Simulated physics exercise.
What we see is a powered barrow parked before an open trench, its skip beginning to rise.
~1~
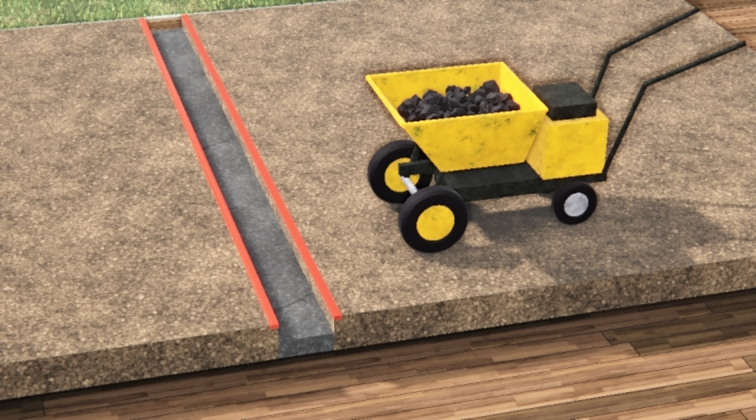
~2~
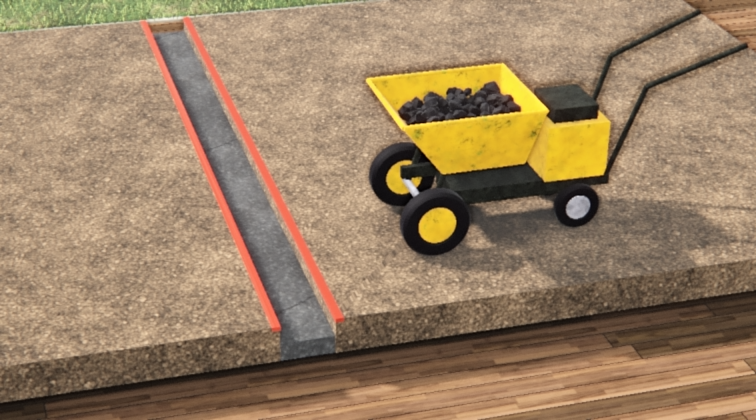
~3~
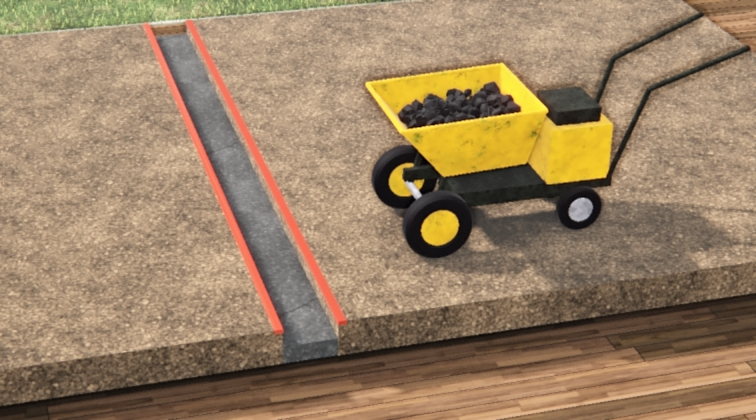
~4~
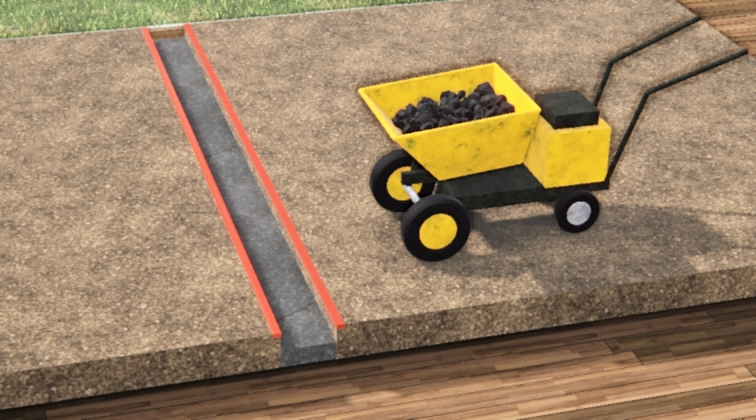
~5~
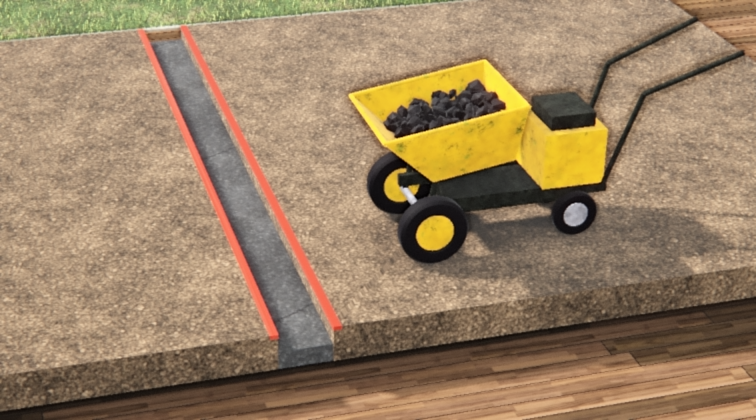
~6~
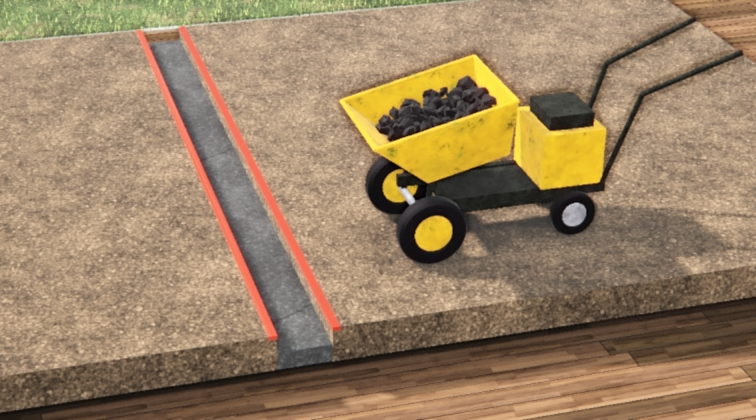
At the start, a yellow powered barrow loaded with dark lumps of coal stands to the right of a narrow, shallow trench edged in red, its skip level. The skip then begins to rise, tilting slightly forward toward the left, while the coal stays heaped inside and the wheels stay almost still.
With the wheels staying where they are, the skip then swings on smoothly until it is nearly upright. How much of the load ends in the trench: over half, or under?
I expect the trench to get most of the load.
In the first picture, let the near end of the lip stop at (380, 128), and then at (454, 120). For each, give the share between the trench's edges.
Result: 70 in a hundred, then 30 in a hundred.
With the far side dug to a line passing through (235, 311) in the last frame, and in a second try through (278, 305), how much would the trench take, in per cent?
I'd say some 90 in a hundred, followed by 60 in a hundred.
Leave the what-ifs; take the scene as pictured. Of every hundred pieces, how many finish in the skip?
Close to 15 in a hundred.
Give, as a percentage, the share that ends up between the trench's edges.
Roughly 70 in a hundred.
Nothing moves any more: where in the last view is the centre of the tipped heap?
(274, 256).
Soon after the last picture, skip tipped steeply; all in the skip.
A little later, skip tipped steeply; most in the skip; a stray few short of the trench; a small part in or heaped over the trench; a stray few falling.
Later still, skip tipped right over; about a quarter in the skip; a small part short of the trench; about two thirds in or heaped over the trench; a small part beyond it.
At rest, skip tipped right over; a small part in the skip; a small part short of the trench; about two thirds in or heaped over the trench; a small part beyond it.
